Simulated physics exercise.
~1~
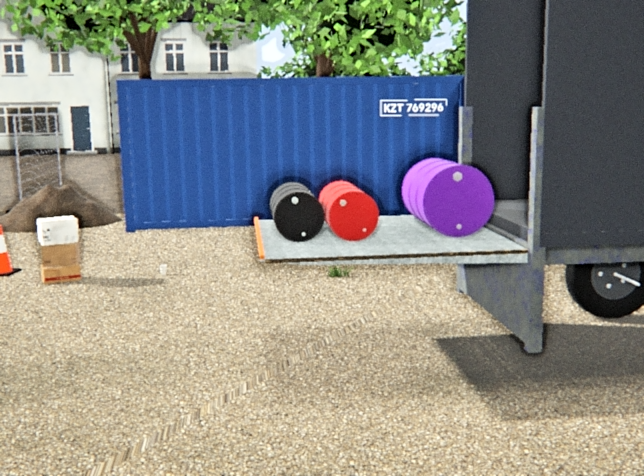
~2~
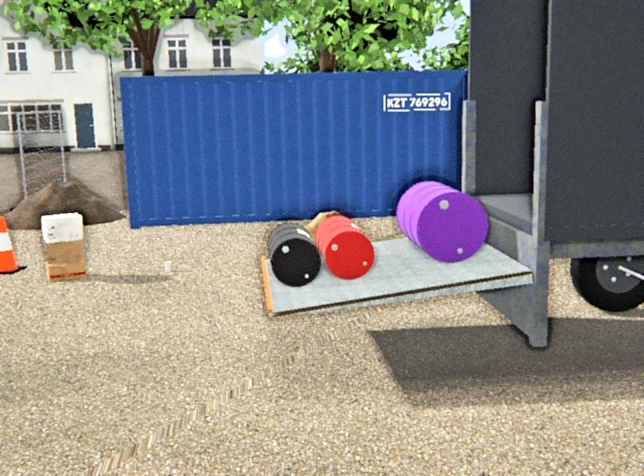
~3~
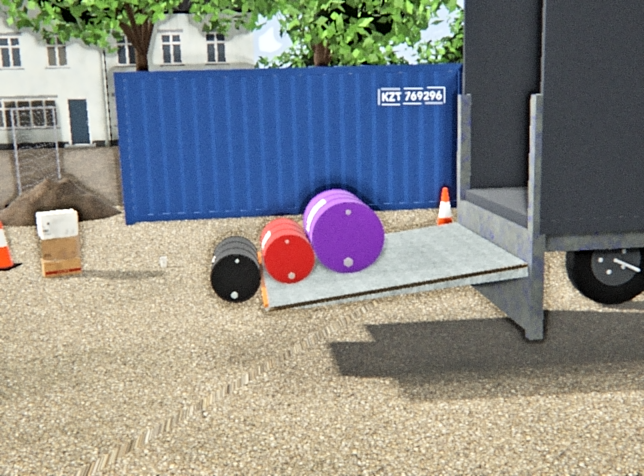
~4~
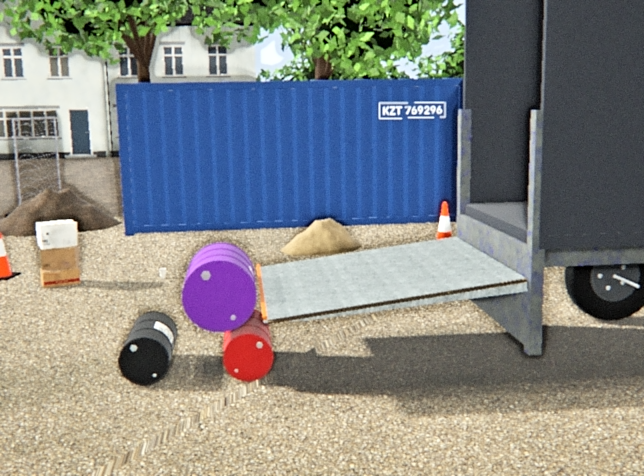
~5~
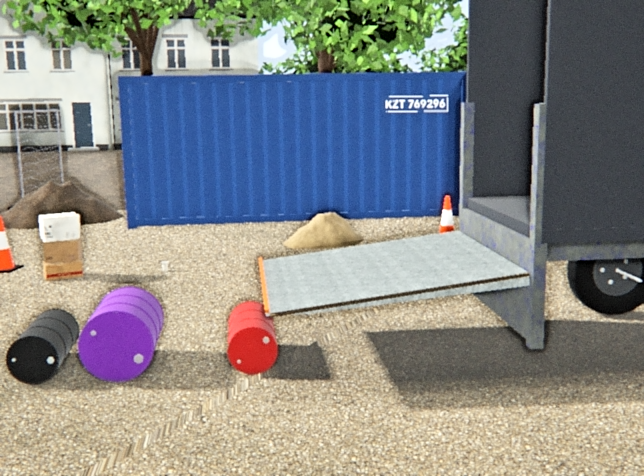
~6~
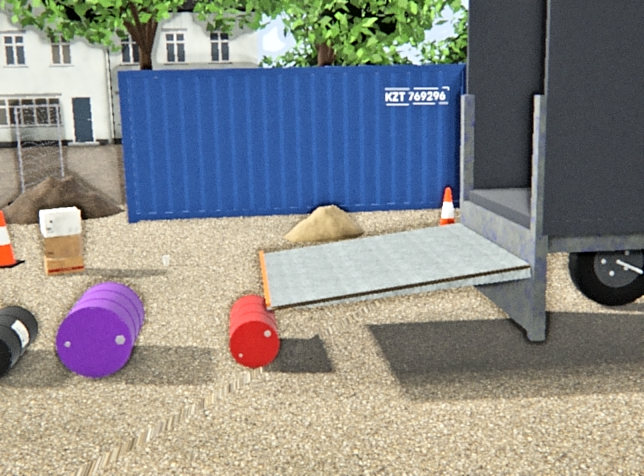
Three drums, a small black one, a small red one and a larger purple one, lie on their sides on a lorry's steel tail platform, seen from the side by a slightly swaying camera in a gravel yard. A blue container, trees and a white building stand behind. The platform lowers a little, then tips down to the left, and the drums roll that way. The black one goes over the edge first, then the red and the purple drop off too. Red settles by the platform's edge, while purple and black roll farther left, black partly leaving view.
